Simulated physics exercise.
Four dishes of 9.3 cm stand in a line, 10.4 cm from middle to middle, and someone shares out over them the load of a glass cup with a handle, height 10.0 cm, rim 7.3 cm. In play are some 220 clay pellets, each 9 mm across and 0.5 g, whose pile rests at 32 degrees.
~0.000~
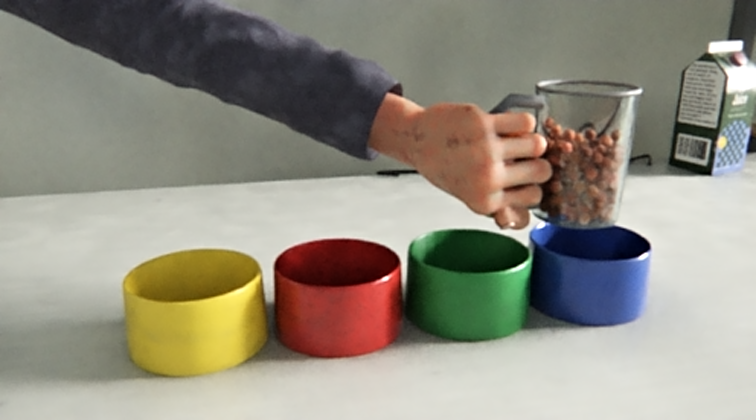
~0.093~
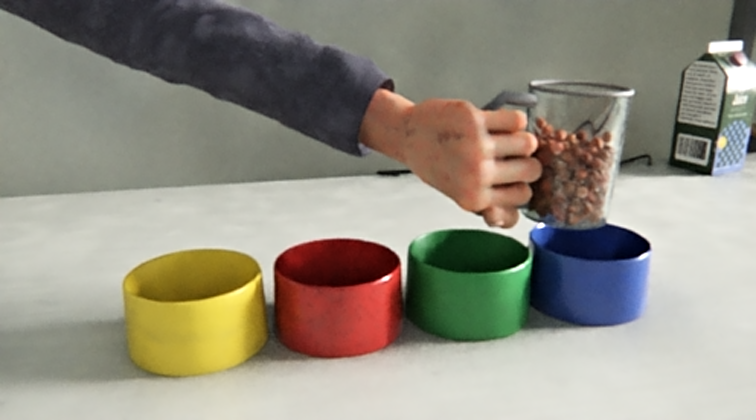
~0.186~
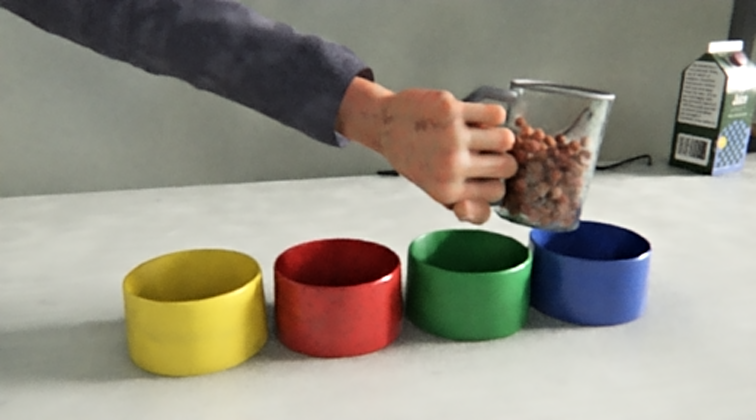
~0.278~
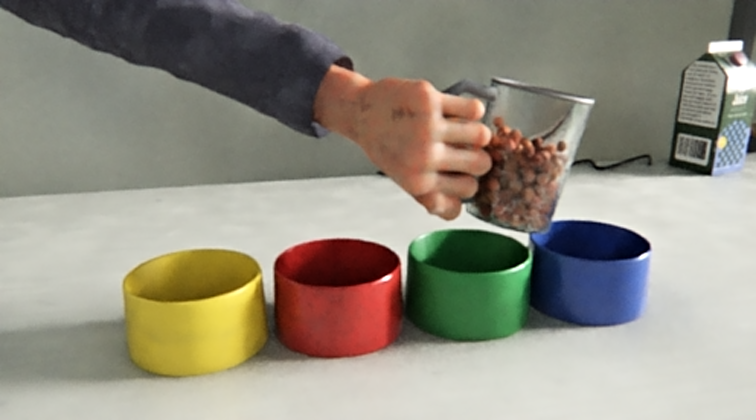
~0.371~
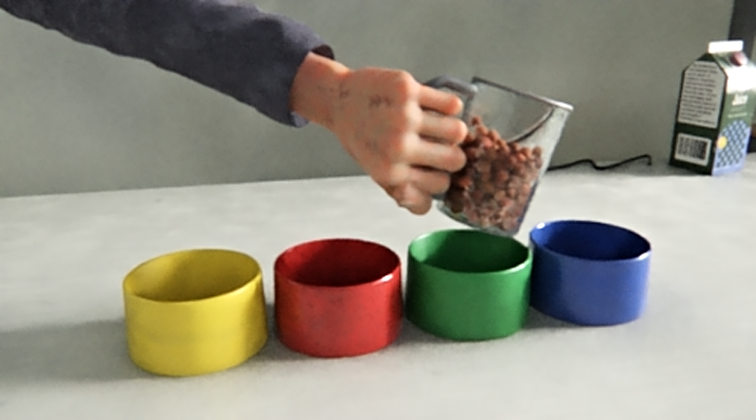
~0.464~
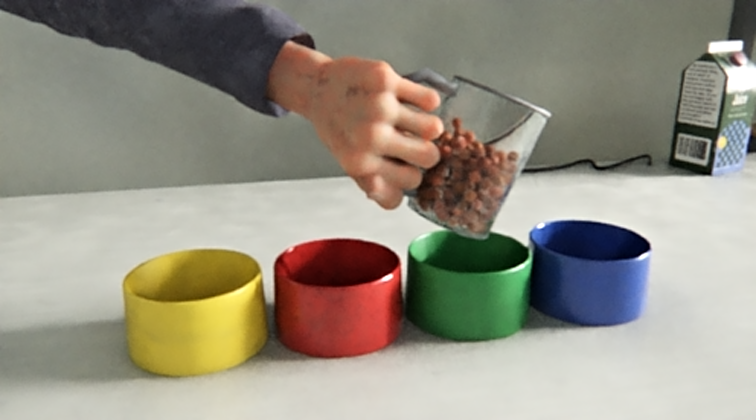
A hand moves a glass cup of brown pellets left above colored dishes, tilting it rightward.
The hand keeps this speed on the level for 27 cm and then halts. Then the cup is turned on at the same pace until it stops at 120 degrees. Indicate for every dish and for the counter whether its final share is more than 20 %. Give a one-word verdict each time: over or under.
Verdicts: Red over, blue under, green under, yellow under, counter under.
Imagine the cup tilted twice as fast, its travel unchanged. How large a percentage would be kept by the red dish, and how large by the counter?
Result: Red dish 100, counter 0.
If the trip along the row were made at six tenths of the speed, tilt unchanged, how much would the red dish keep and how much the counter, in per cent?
Result - red dish: 100; counter: 0.
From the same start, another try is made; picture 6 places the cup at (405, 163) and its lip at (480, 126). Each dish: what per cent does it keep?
The red dish keeps 100, the blue one 0, the green one 0 and the yellow one 0.
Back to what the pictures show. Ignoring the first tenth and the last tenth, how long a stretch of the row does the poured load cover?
It spans about 5 centimetres along the dishes.
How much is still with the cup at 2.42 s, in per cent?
Roughly 15 %.
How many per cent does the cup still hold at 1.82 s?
Roughly 100 per cent.
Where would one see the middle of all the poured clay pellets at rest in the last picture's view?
Near (333, 298).
After 1.28 s, tilt 68 degrees; cup holds 100 %.
Then, at 1.82 s, tilt 98 degrees; cup holds 100 %.
Then, at 2.42 s, tilt 120 degrees; cup holds 15 %, red 85 %.
In the end, at 3.0 s, red 100 %, blue 0 %, green 0 %, yellow 0 %, counter 0 %.
